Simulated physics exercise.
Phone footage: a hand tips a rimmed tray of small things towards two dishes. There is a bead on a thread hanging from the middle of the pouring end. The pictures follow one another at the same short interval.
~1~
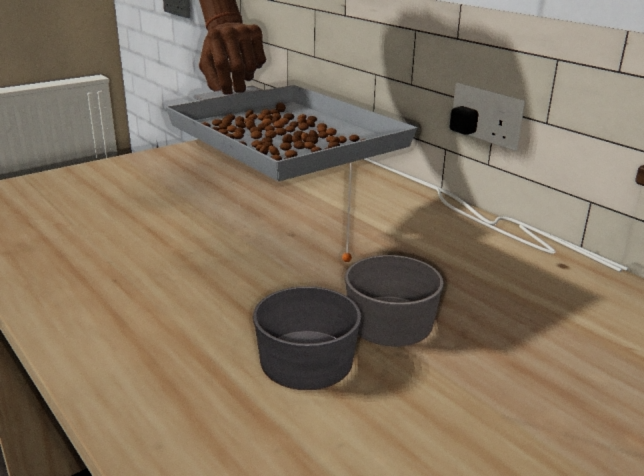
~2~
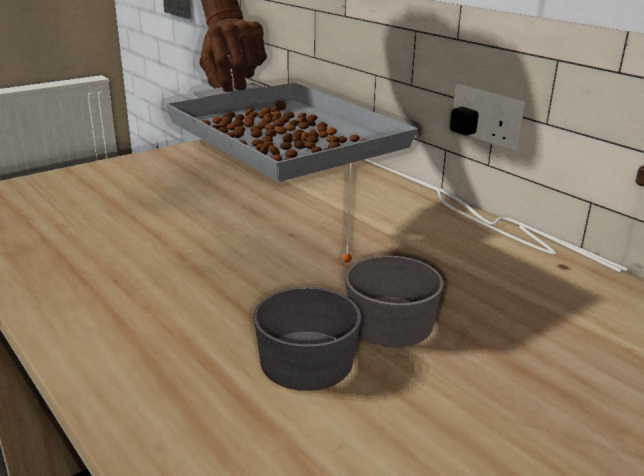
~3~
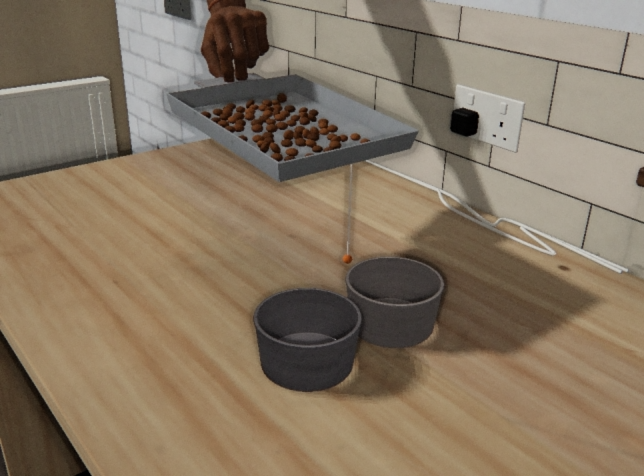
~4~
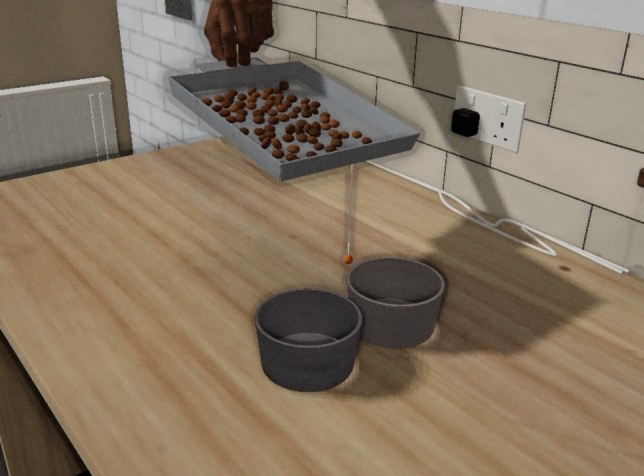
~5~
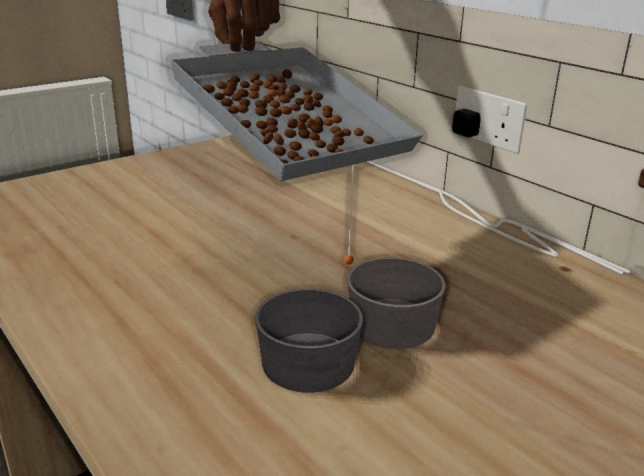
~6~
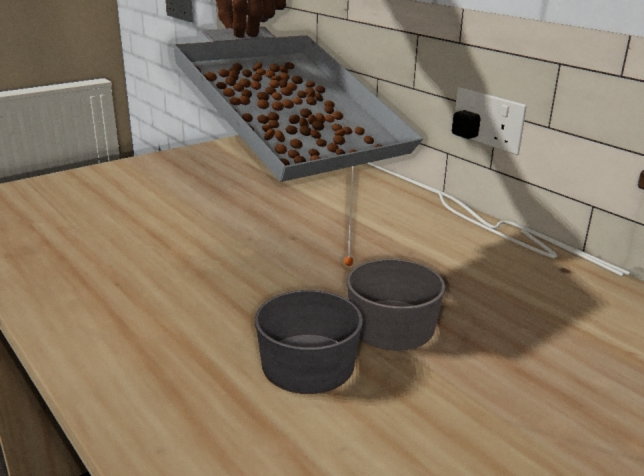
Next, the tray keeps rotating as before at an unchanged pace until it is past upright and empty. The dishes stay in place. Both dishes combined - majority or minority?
The dishes will keep most of it.
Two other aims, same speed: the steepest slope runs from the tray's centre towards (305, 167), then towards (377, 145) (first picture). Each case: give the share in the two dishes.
In turn some 80 and 30 per cent.
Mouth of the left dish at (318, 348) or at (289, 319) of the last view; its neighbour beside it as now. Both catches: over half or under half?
First place: Short of half; second place: Beyond half.
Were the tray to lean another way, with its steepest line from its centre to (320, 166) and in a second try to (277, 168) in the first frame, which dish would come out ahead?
Leftward dish for the first, Leftward dish for the second.
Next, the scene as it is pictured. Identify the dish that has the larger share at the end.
Pick: The one placed right.
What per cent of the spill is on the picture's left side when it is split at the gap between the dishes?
Close to 10 in a hundred.
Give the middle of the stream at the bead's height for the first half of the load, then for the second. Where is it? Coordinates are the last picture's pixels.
Near (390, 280) to start, and near (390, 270) afterwards.
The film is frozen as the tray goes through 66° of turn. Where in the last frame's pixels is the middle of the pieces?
The centre of the load shows up near (356, 144) in the last view.
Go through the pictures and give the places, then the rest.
In the first frame, corners of the pouring end near (278, 159) and (411, 127), level; middle of the load near (281, 132), bits of dog kibble; left dish near (339, 358); right dish near (426, 317); bead on its thread near (347, 258).
In the second frame, corners of the pouring end near (279, 160) and (411, 128), level; middle of the load near (281, 130).
In the third frame, corners of the pouring end near (280, 161) and (413, 130), tipped barely, level across its low end; middle of the load near (282, 126).
In the fourth frame, corners of the pouring end near (282, 161) and (415, 132), tipped a little, level across its low end; middle of the load near (284, 118).
In the fifth frame, corners of the pouring end near (285, 161) and (417, 134), tipped clearly, level across its low end; middle of the load near (286, 110).
In the sixth frame, corners of the pouring end near (286, 163) and (418, 137), tipped clearly, level across its low end; middle of the load near (288, 104); left dish near (341, 362); right dish near (428, 321).
Shortly afterwards, tray tipped steeply; all but a few on the tray; only a few in the air.
Next, tray tipped past a quarter turn; near half on the tray; only a few in the left dish; near a quarter in the right dish; a little outside both; near a quarter in the air.
Some moments later, tray tipped past a quarter turn; near a quarter in the left dish; near two thirds in the right dish; near a quarter outside both.
In the end, tray tipped past a quarter turn; near a quarter in the left dish; near two thirds in the right dish; near a quarter outside both.
